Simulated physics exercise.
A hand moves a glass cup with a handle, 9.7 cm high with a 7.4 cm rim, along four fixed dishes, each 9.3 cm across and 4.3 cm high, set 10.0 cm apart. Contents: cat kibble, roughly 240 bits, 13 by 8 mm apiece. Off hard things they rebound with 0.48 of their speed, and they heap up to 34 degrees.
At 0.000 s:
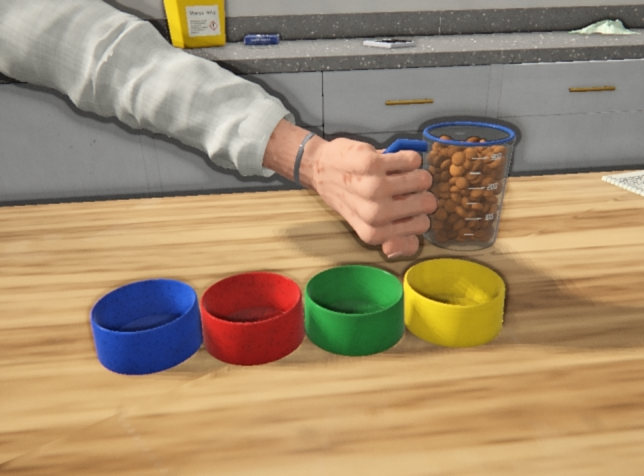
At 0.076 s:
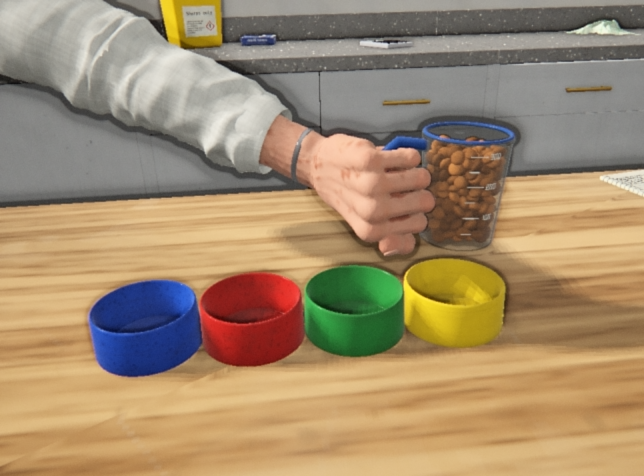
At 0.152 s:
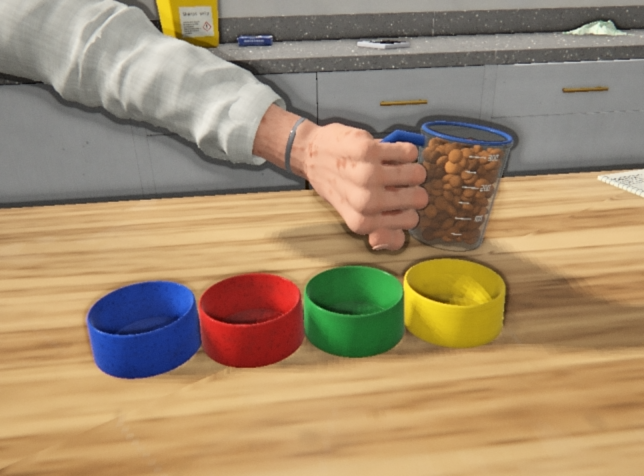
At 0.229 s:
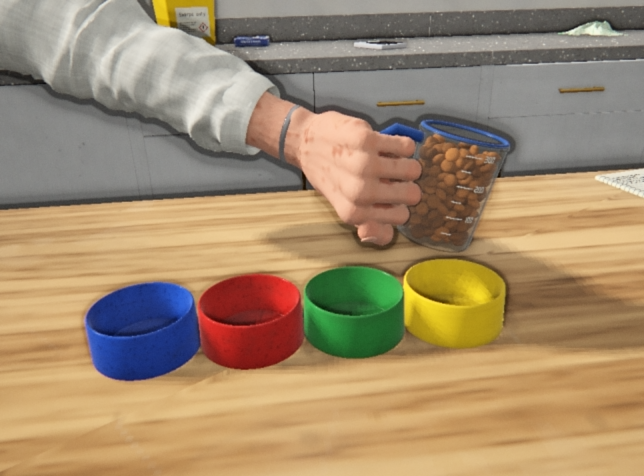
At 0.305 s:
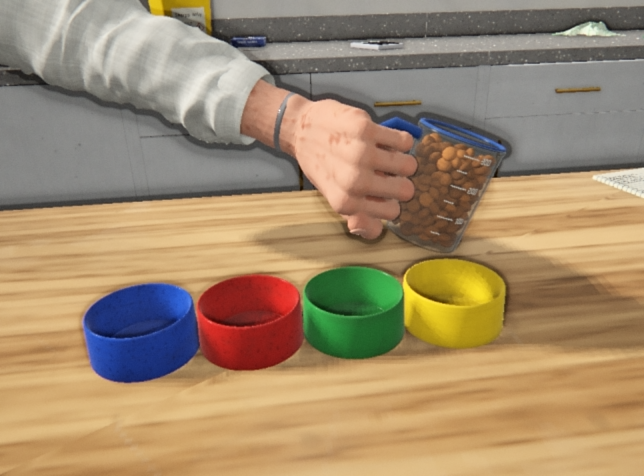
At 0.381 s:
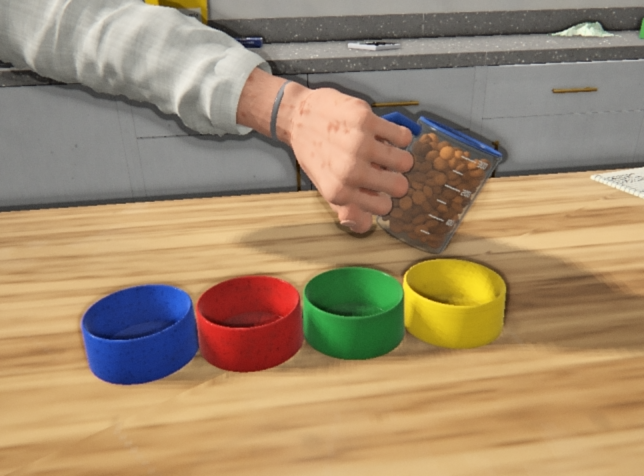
A hand in a light grey sleeve grips the blue handle of a clear cup above a wooden table, seen from slightly above with grey cabinets behind. The cup holds small brown pieces, and in front sit four round dishes, blue, red, green and yellow from left to right. The hand shifts slightly left, tilting the cup steadily rightward, while the view barely changes.
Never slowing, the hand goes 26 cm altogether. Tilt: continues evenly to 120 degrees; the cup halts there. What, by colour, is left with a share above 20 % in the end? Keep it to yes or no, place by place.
Place by place: Red dish no, blue dish no, green dish yes, yellow dish no, counter no.
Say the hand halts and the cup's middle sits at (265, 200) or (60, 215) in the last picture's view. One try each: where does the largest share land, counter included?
Green; green.
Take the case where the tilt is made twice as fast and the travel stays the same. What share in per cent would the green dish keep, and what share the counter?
Green 10, counter 10.
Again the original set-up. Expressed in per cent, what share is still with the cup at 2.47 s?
Roughly 0 percent.
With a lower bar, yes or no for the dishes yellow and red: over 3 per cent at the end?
As for yellow, correct, and as for red, not so.
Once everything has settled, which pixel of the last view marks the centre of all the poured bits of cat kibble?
After settling, the middle sits near (361, 307).
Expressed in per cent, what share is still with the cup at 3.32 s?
About 0 percent.
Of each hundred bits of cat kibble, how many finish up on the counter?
The figure is about 5 percent.
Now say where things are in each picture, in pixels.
In the first picture, cup at (464, 187), tilt 0 degrees, lip at (509, 131), moved 0.0 cm; middle of the pieces at (461, 192); yellow dish at (454, 281); green dish at (354, 289); red dish at (251, 296); blue dish at (145, 304).
In the second picture, cup at (461, 186), tilt 2 degrees, lip at (509, 132), moved 0.2 cm; middle of the pieces at (459, 192).
In the third picture, cup at (455, 186), tilt 7 degrees, lip at (507, 136), moved 0.8 cm; middle of the pieces at (452, 193).
In the fourth picture, cup at (448, 187), tilt 13 degrees, lip at (504, 141), moved 1.4 cm; middle of the pieces at (444, 193).
In the fifth picture, cup at (441, 187), tilt 19 degrees, lip at (500, 147), moved 2.1 cm; middle of the pieces at (436, 193).
In the sixth picture, cup at (434, 187), tilt 25 degrees, lip at (496, 153), moved 2.7 cm; middle of the pieces at (429, 193); yellow dish at (454, 282); green dish at (354, 291); red dish at (249, 301); blue dish at (138, 311). Its pace works out near 80 degrees a second; the hand travels 9 cm a second.
After 1.64 s, tilt 120 degrees; cup holds 55 %, green 30 %, yellow 10 %.
After 2.47 s, tilt 120 degrees; cup holds 0 %, green 85 %, yellow 10 %.
After 3.32 s, tilt 120 degrees; cup holds 0 %, green 85 %, yellow 10 %.
By 3.6 s all is still; red 0 %, blue 0 %, green 85 %, yellow 10 %, counter 5 %.
